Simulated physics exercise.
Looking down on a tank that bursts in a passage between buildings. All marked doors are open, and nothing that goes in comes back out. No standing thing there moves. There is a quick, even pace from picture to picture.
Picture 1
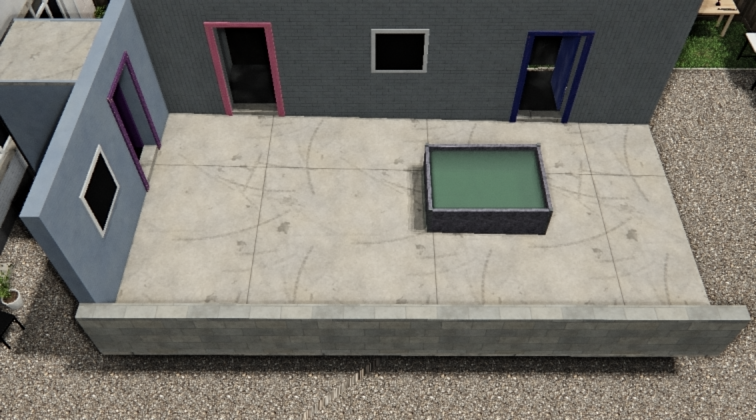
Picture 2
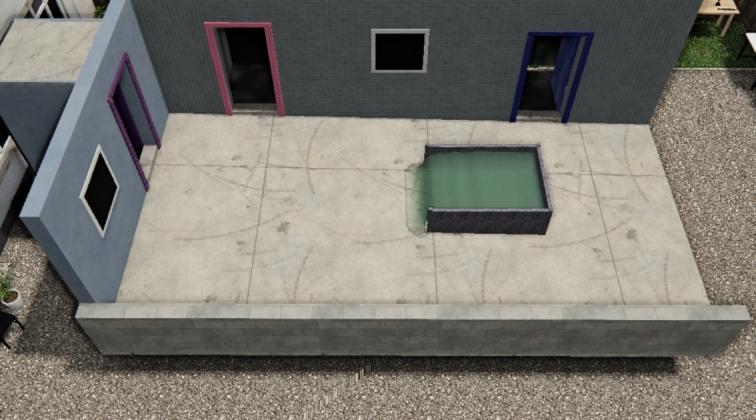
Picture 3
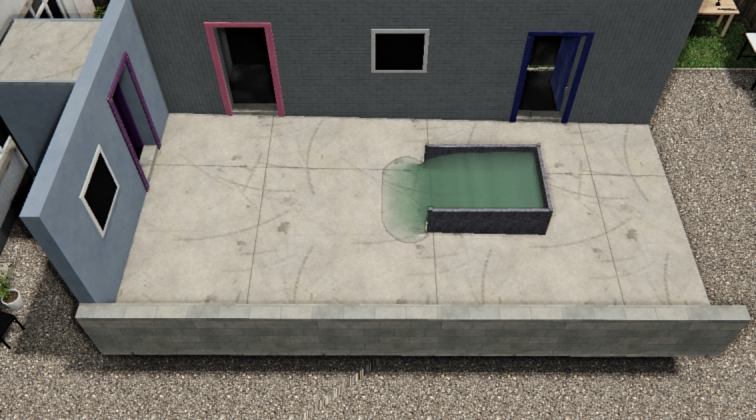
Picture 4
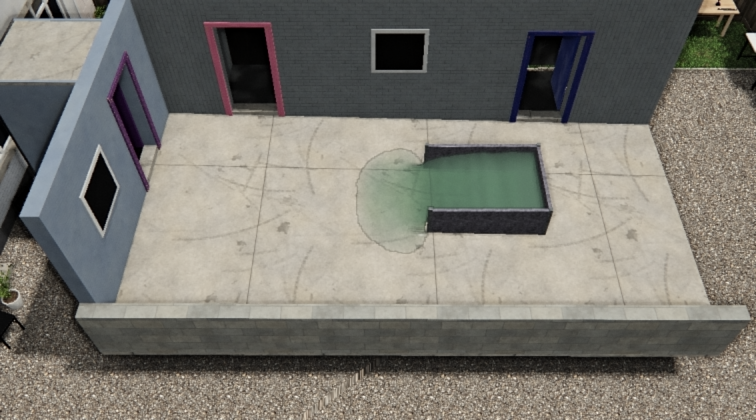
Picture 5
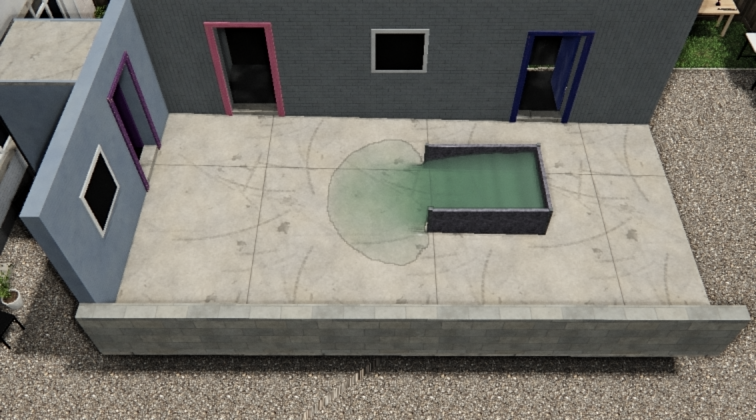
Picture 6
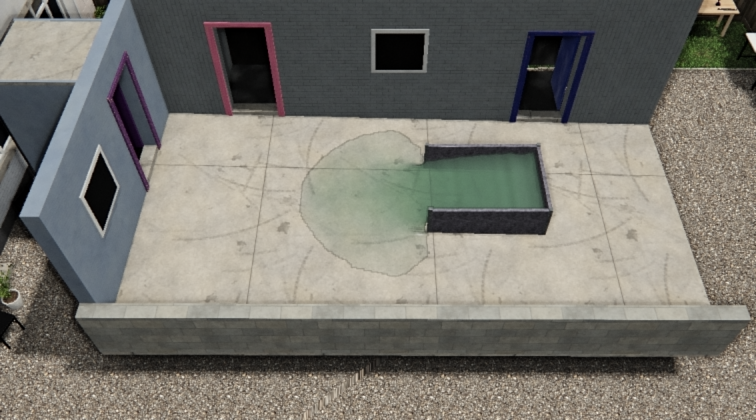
A dark-walled rectangular tank of green water stands right of centre on a pale concrete yard, seen from high above. Behind it a dark grey wall holds a pink-framed doorway, a small window and a blue-framed doorway, with a blue-grey wall at left and a low wall in front. The tank's left side opens and water pours out leftward, spreading quickly across the concrete in a widening, thinning rounded sheet, while the camera stays still.
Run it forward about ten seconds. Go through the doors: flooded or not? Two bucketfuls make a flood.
At the end, blue door: Does not overshoot; pink door: Does not overshoot; purple door: Does not overshoot.
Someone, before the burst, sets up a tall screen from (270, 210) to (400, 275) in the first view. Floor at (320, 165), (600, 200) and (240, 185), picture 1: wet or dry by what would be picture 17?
Lab note - point 1: Inundated; point 2: Parched; point 3: Inundated.
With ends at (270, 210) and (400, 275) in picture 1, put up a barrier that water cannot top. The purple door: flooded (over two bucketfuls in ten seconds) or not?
In short: The purple one stays under.
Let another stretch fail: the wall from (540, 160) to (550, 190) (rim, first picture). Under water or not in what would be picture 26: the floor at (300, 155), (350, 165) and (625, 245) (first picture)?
First kept bare, second kept bare, third soaked through.
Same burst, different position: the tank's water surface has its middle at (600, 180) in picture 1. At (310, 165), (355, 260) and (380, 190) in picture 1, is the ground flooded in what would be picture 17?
In that order: Awash, covered, awash.
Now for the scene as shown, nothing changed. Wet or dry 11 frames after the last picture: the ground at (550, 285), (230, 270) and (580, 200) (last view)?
First spot not wet, second soaked, third not wet.
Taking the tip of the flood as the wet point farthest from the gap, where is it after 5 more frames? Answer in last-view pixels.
My pick would be pixel (196, 204).
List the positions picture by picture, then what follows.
The first picture shows the open tank at (486, 179) is whole and still.
In the second picture, water pours out at (429, 192) and has run to (424, 234).
In the third picture, the front is at (399, 236), out from the gap at (429, 194).
In the fourth picture, water pours out at (429, 194) and has run to (364, 224).
In the fifth picture, water pours out at (429, 194) and has run to (333, 212).
In the sixth picture, the front is at (306, 212), out from the gap at (429, 195).
A moment on, water covers 30 % of the floor; the blue door not reached, the pink door not reached, the purple door not reached.
Next, water covers 45 % of the floor; the blue door not reached, the pink door wet at the sill, nothing in, the purple door wet at the sill, nothing in.
Then, water covers 55 % of the floor; the blue door not reached, the pink door wet at the sill, nothing in, the purple door wet at the sill, nothing in.
Later, water covers 60 % of the floor; the blue door wet at the sill, nothing in, the pink door wet at the sill, nothing in, the purple door wet at the sill, nothing in.
In the end, water covers 75 % of the floor; the blue door wet at the sill, nothing in, the pink door wet at the sill, nothing in, the purple door wet at the sill, nothing in.
